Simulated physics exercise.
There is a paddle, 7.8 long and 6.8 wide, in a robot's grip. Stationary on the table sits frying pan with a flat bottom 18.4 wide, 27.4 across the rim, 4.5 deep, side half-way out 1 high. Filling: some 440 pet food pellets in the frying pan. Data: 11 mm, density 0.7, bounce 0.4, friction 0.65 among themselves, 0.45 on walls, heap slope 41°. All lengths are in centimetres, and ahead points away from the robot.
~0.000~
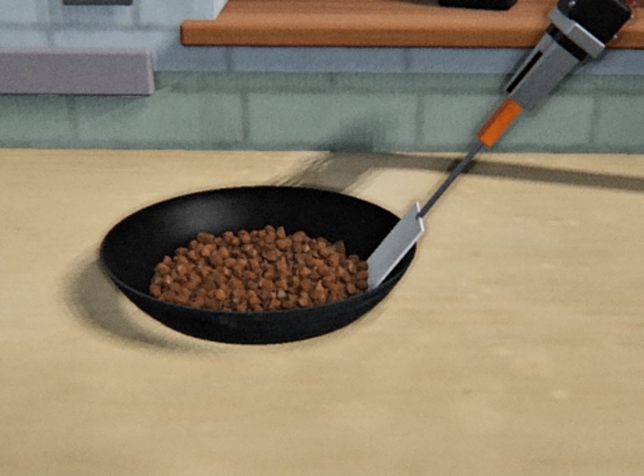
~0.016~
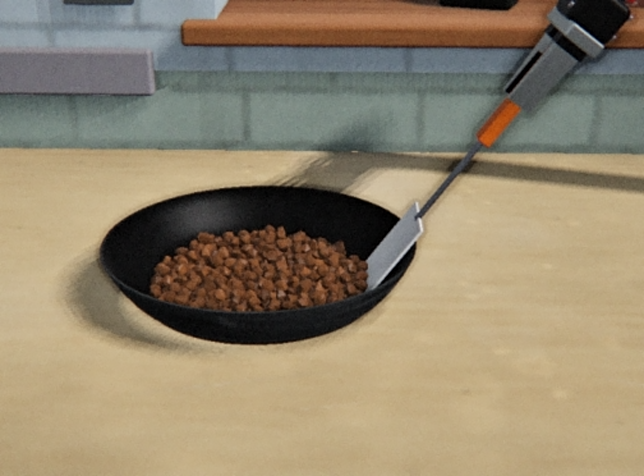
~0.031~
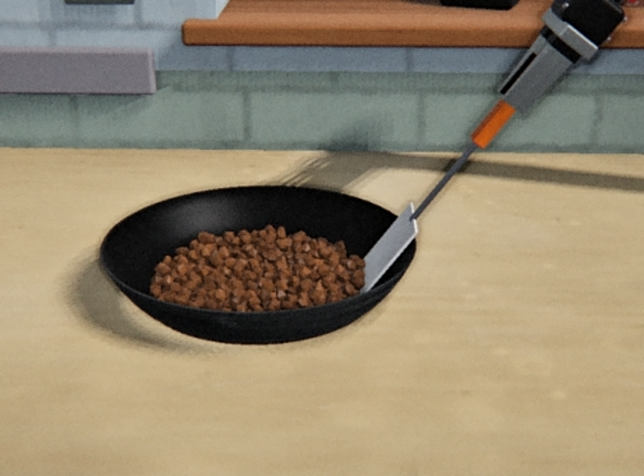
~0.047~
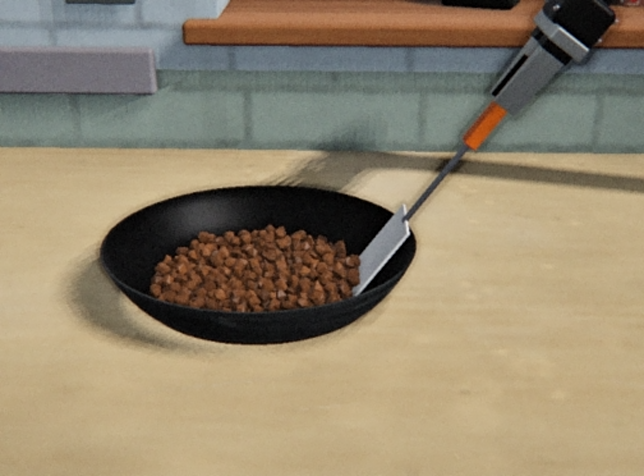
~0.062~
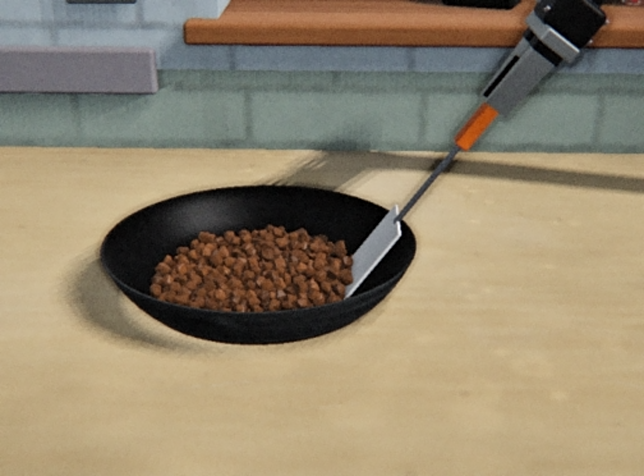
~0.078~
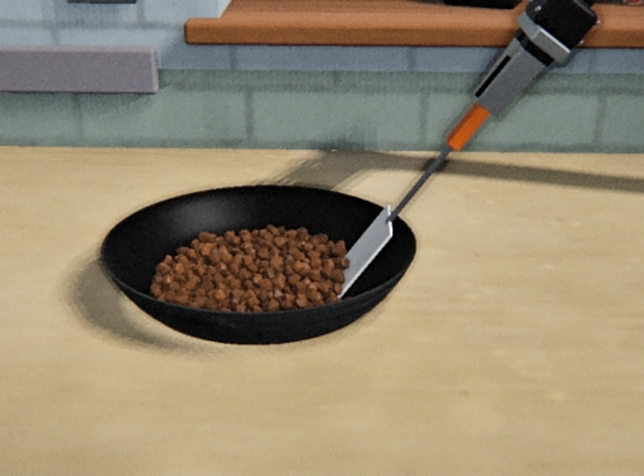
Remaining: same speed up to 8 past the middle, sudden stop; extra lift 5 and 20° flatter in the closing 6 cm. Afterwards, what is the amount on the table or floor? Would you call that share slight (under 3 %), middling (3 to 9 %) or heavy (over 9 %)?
It is slight.
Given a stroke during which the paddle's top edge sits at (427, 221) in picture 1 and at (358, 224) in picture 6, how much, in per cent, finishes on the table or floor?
About 10 per cent.
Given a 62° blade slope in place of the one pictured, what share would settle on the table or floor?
I'd put it at about 0 per cent.
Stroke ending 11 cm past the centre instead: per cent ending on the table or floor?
Then the share is near 10 in a hundred.
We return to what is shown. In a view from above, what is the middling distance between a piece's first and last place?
It comes out at about 4 cm.
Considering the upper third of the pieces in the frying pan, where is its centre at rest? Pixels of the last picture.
I'd put it close to (162, 259).
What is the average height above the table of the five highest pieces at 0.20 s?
About 3 centimetres.
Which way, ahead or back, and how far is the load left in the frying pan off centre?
It rests close to 4.5 centimetres ahead of centre.
After 0.20 s, sloping 54°, highest piece 3 above the table; 437 in the frying pan.
After 0.32 s, sloping 46°, highest piece 5 above the table; 437 in the frying pan.
After 0.58 s, sloping 34°, highest piece 5 above the table; 437 in the frying pan.
After 1.63 s, sloping 34°, highest piece 5 above the table; 437 in the frying pan.
In the end, 437 in the frying pan. That is 0 % on the table or floor.
